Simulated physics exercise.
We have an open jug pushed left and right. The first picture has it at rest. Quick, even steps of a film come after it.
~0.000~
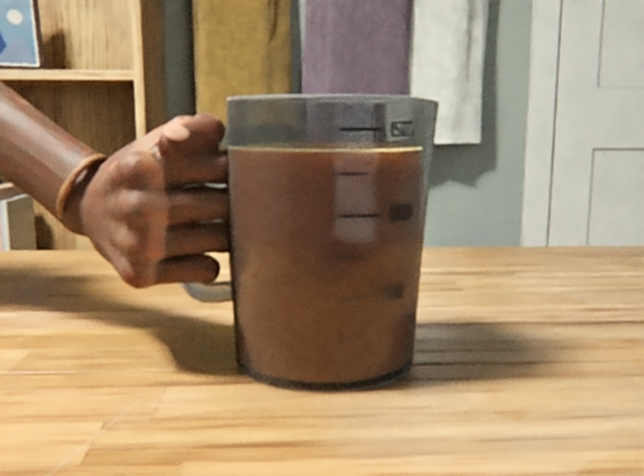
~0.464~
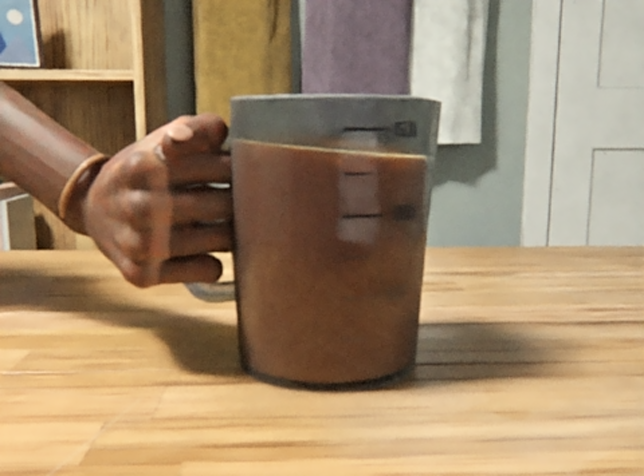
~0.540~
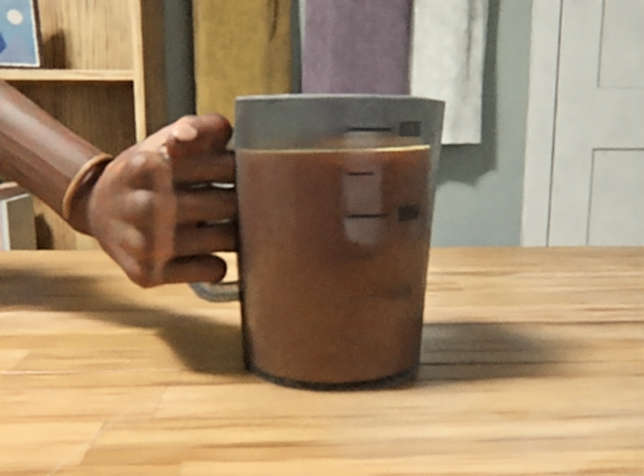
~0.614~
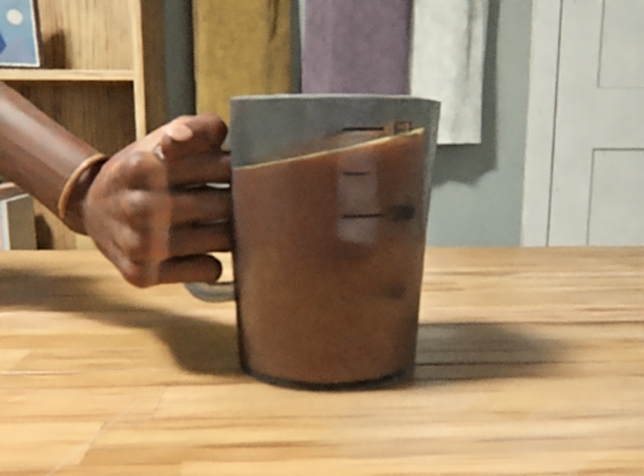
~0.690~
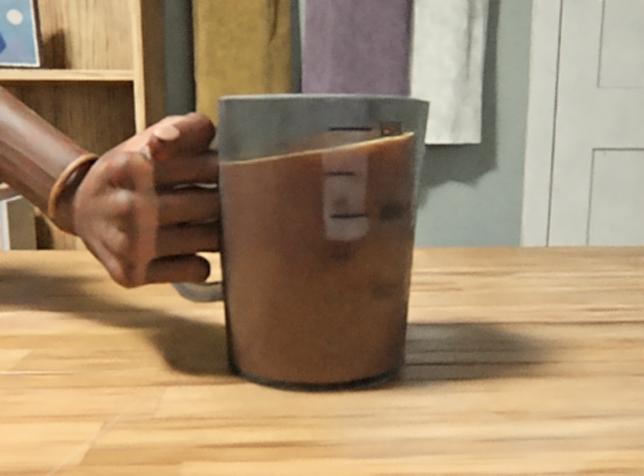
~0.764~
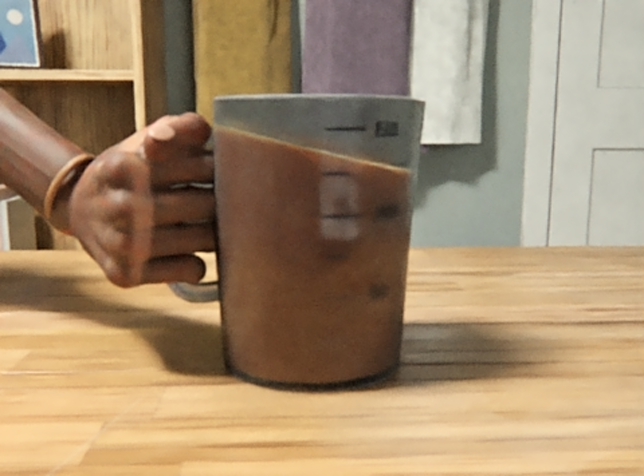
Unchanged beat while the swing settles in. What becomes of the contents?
The liquid gets out.
After 1.1 s, the highest wave so far goes over the rim.
After 5.2 s, the highest wave so far goes over the rim; some is on the top.
